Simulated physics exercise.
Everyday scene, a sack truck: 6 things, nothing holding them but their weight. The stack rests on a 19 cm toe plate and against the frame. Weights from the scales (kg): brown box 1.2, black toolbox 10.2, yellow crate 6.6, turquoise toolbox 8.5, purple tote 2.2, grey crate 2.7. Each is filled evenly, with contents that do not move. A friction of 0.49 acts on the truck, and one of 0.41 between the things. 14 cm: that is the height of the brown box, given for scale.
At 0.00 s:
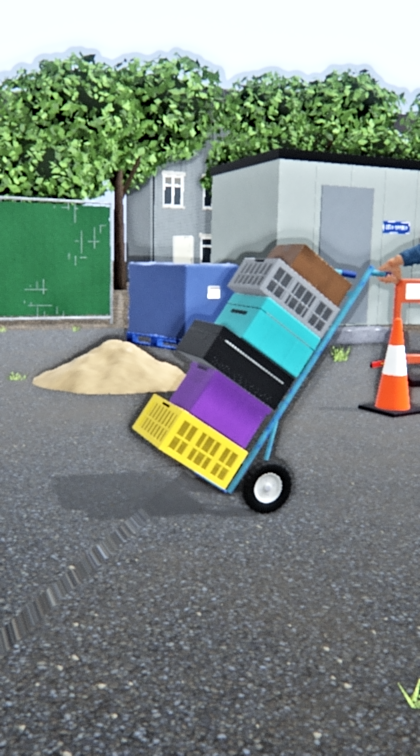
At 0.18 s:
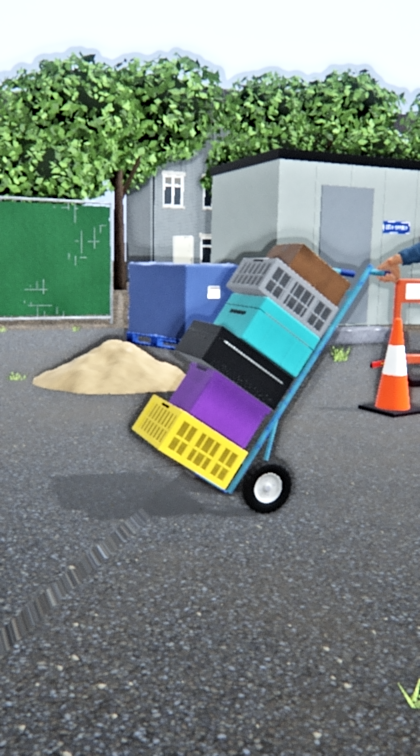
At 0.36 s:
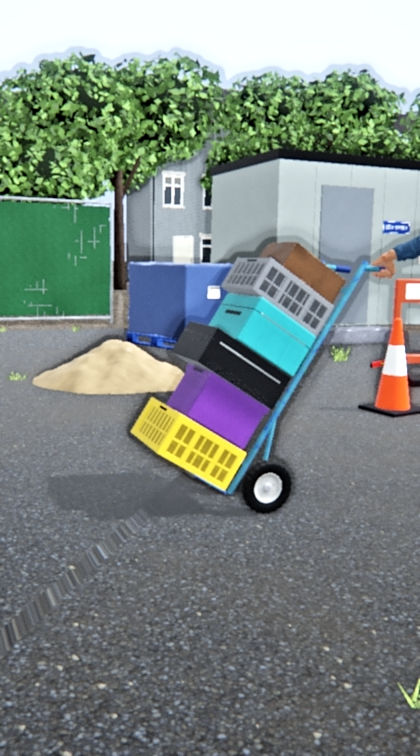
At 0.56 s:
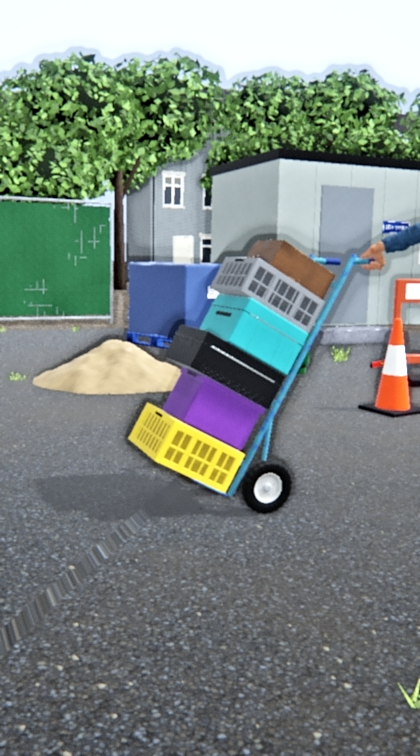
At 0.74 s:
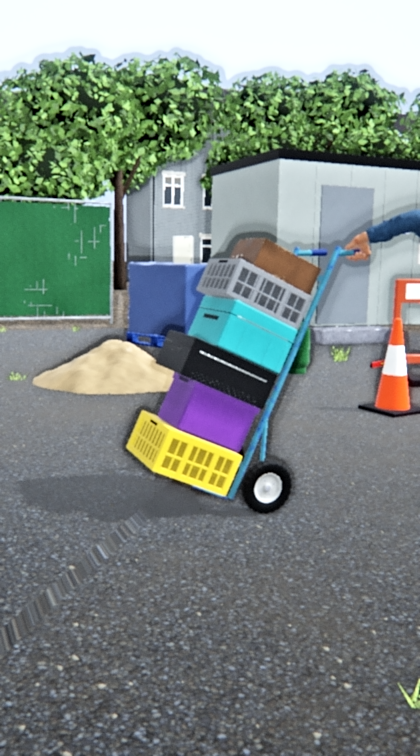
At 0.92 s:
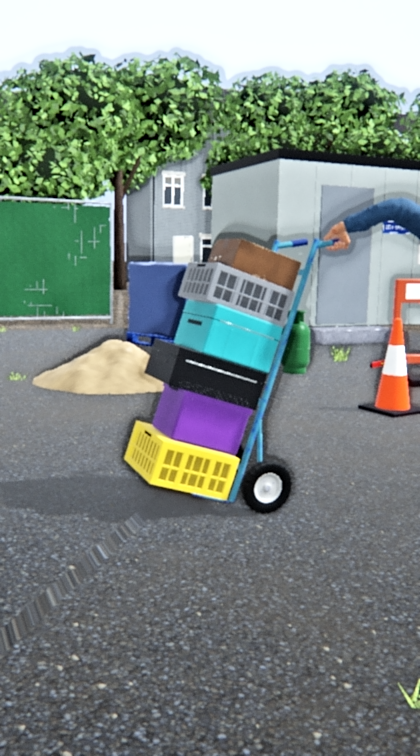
In a paved yard, a hand tilts a loaded blue sack truck towards upright.
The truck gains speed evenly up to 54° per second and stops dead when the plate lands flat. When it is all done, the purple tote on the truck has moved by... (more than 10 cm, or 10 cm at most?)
At most that amount.
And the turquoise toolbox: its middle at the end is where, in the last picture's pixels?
Look near (177, 351) and you'll find it.
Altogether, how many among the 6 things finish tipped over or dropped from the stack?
The tally is 0.
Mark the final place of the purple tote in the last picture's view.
It stops at about (181, 437).
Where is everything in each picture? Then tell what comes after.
In the first frame, 35° short of upright; purple tote (219, 405); brown box (305, 276).
In the second frame, 35° short of upright; yellow crate (188, 440); turquoise toolbox (263, 334).
In the third frame, 33° short of upright; grey crate (276, 296); brown box (299, 274).
In the fourth frame, 29° short of upright; black toolbox (224, 366); yellow crate (185, 447).
In the fifth frame, 24° short of upright; turquoise toolbox (241, 334); grey crate (253, 294).
In the sixth frame, 18° short of upright; purple tote (201, 418); brown box (253, 265).
By 1.42 s, truck upright; purple tote rocked 5° off its seat near (180, 436); brown box rocked 5° off its seat; grey crate rocked 5° off its seat.
By 1.72 s, truck upright; purple tote rocked 12° off its seat near (177, 433); brown box rocked 12° off its seat; grey crate rocked 12° off its seat.
By 2.22 s, truck upright; brown box 11 cm from its spot.
By 2.82 s, truck upright; purple tote 2 cm from its spot near (181, 437); brown box 11 cm from its spot; grey crate 5 cm from its spot.
When it is over (3.8 s), not toppled but over 10 cm from the start, brown box; the other 5 within 10 cm of the start. In the last view, purple tote near (181, 437).
